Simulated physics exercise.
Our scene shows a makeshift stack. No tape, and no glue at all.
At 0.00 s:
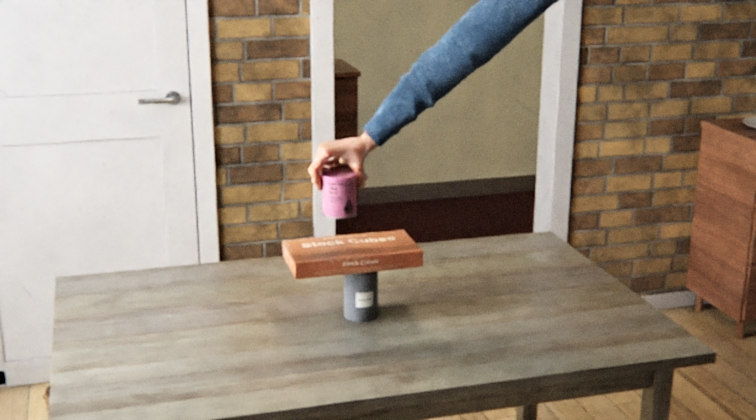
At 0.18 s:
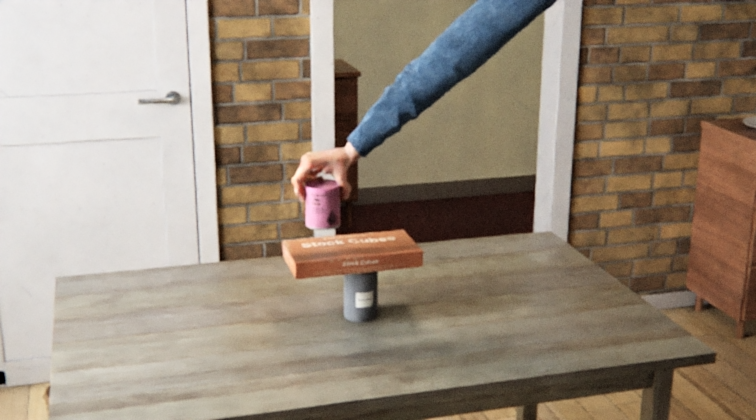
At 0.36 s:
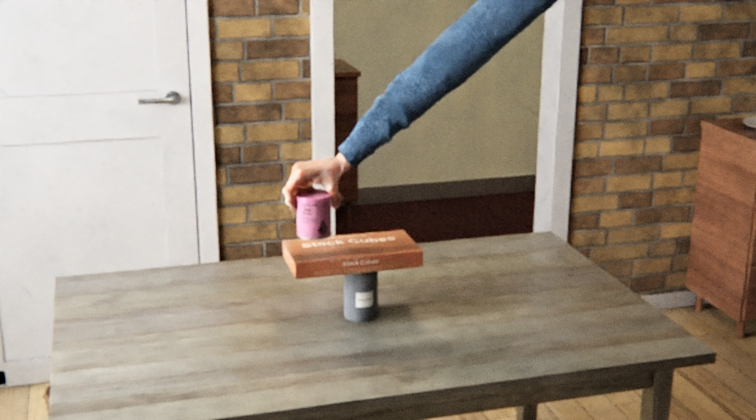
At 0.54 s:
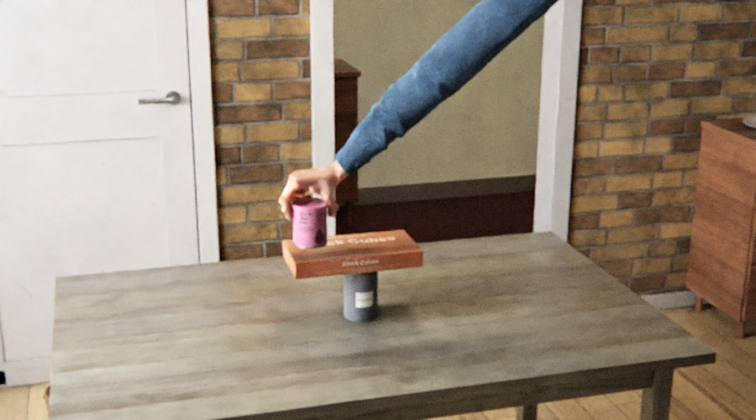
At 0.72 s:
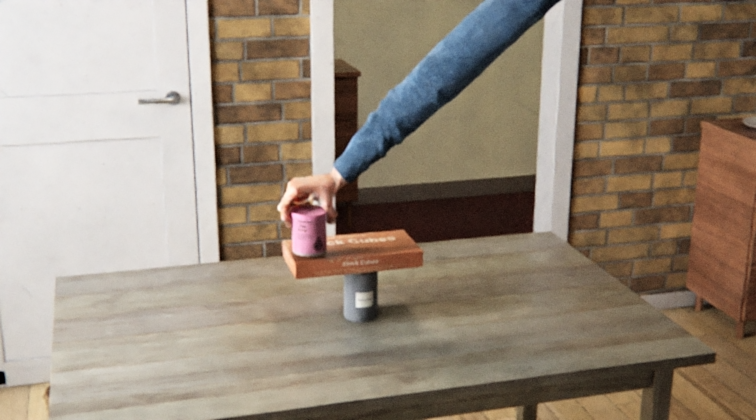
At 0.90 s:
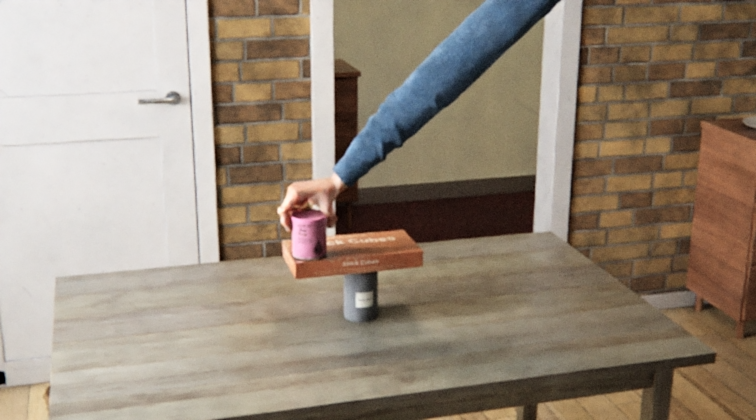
On a wooden table in a room with brick walls, an orange packet lies across a dark grey canister. A hand in a blue sleeve holds a pink tin above the packet, moves it a little left and lowers it. The hand sets the tin on the packet's left end, still gripping it.
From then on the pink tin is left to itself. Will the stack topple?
Yes, it topples.
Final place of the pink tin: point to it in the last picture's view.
Near (244, 327).
After 1.30 s, pink tin now fallen; orange packet tipped 61° from how it was.
After 1.50 s, orange packet tipped 72° from how it was.
At rest (2.5 s), fallen, orange packet and pink tin; grey jar in place. Seen from the same camera at the end, pink tin near (244, 327). The stack comes apart.
